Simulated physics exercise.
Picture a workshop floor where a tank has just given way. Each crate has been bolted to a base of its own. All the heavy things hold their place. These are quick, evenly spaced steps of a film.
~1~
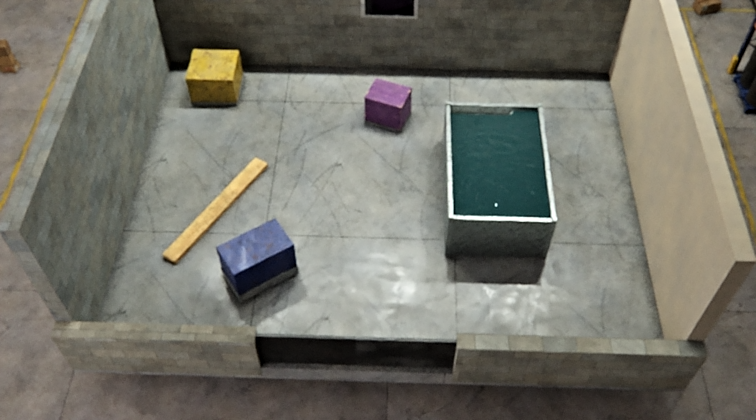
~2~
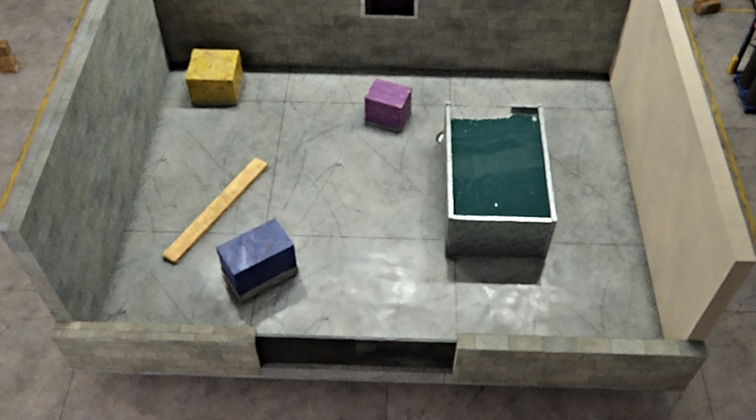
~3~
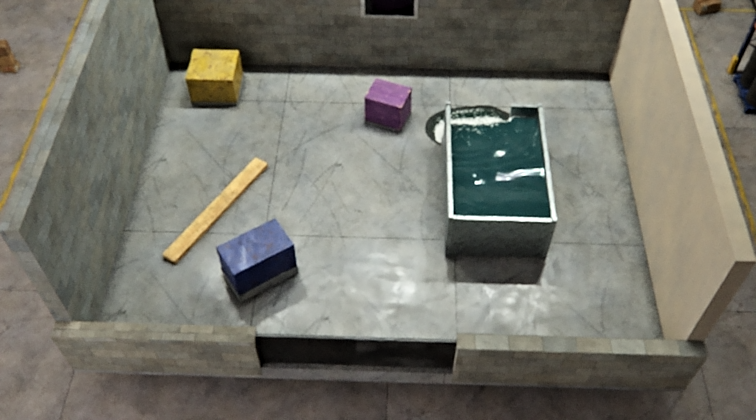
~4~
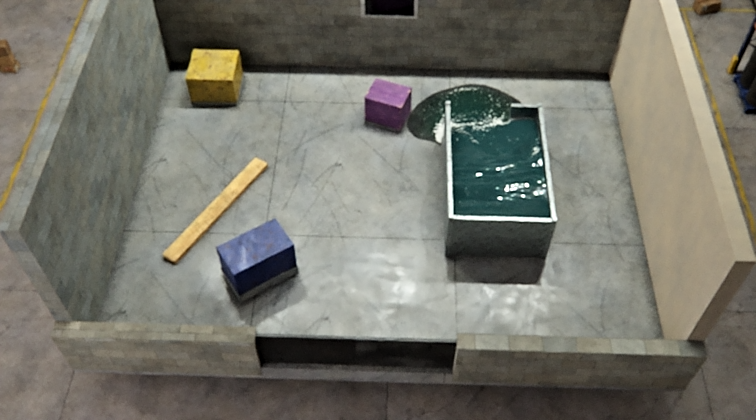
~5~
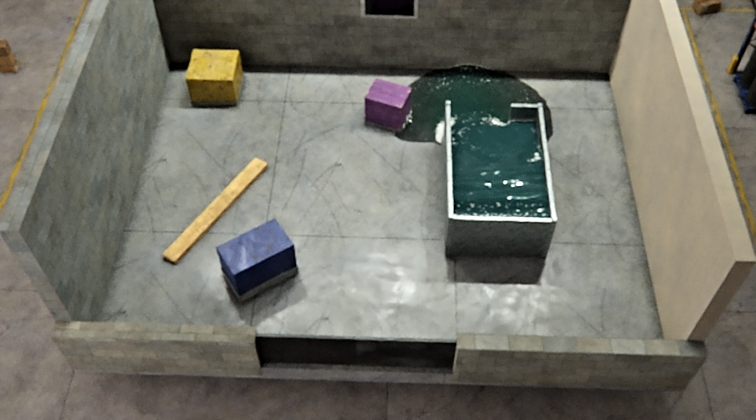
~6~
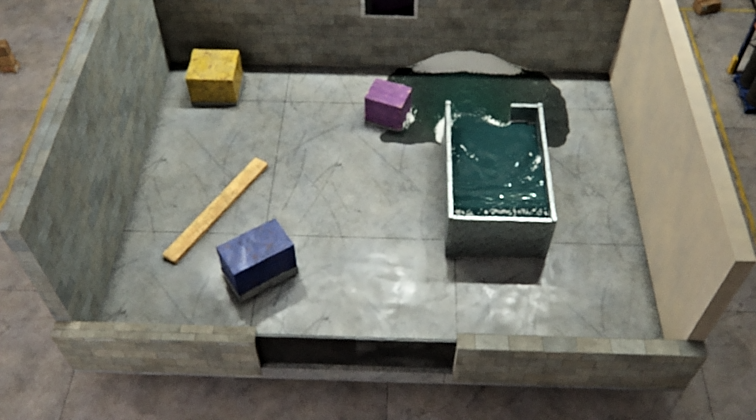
Dark green water pours from the tank's far side and spreads around the purple block.
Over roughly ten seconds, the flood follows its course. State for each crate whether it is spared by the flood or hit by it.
One by one: The yellow crate will not stay dry; the purple crate will not stay dry; the blue crate will come through untouched.
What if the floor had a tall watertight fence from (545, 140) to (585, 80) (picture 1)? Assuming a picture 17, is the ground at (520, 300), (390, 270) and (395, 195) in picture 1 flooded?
The first point comes out unwetted, the next unwetted, the last unwetted.
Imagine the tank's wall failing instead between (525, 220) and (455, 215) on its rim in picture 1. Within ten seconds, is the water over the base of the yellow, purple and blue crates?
Note: Yellow gets flooded; purple gets flooded; blue gets flooded.
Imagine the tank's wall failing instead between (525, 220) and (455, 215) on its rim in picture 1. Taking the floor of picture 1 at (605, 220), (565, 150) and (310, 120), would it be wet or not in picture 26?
In the order given, the spots are swamped, swamped and not soaked.
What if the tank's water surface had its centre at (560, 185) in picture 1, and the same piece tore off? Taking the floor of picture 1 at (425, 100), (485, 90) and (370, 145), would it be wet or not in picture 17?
Taking the three spots in order: Swamped, swamped, bare.
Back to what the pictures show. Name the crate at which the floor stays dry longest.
That's the blue crate.
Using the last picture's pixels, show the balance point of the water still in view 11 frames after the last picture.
The spot I would choose is (464, 136).
A moment on, water covers 15 % of the floor; the yellow crate not reached, the purple crate water round its plinth, the blue crate not reached.
Next, water covers 25 % of the floor; the yellow crate water round its plinth, the purple crate water round its plinth, the blue crate not reached.
Then, water covers 50 % of the floor; the yellow crate water round its plinth, the purple crate water round its plinth, the blue crate not reached.
Later, water covers 70 % of the floor; the yellow crate water round its plinth, the purple crate water round its plinth, the blue crate water round its plinth.
In the end, water covers 95 % of the floor; the yellow crate was topped, the purple crate was topped, the blue crate stayed above the water.
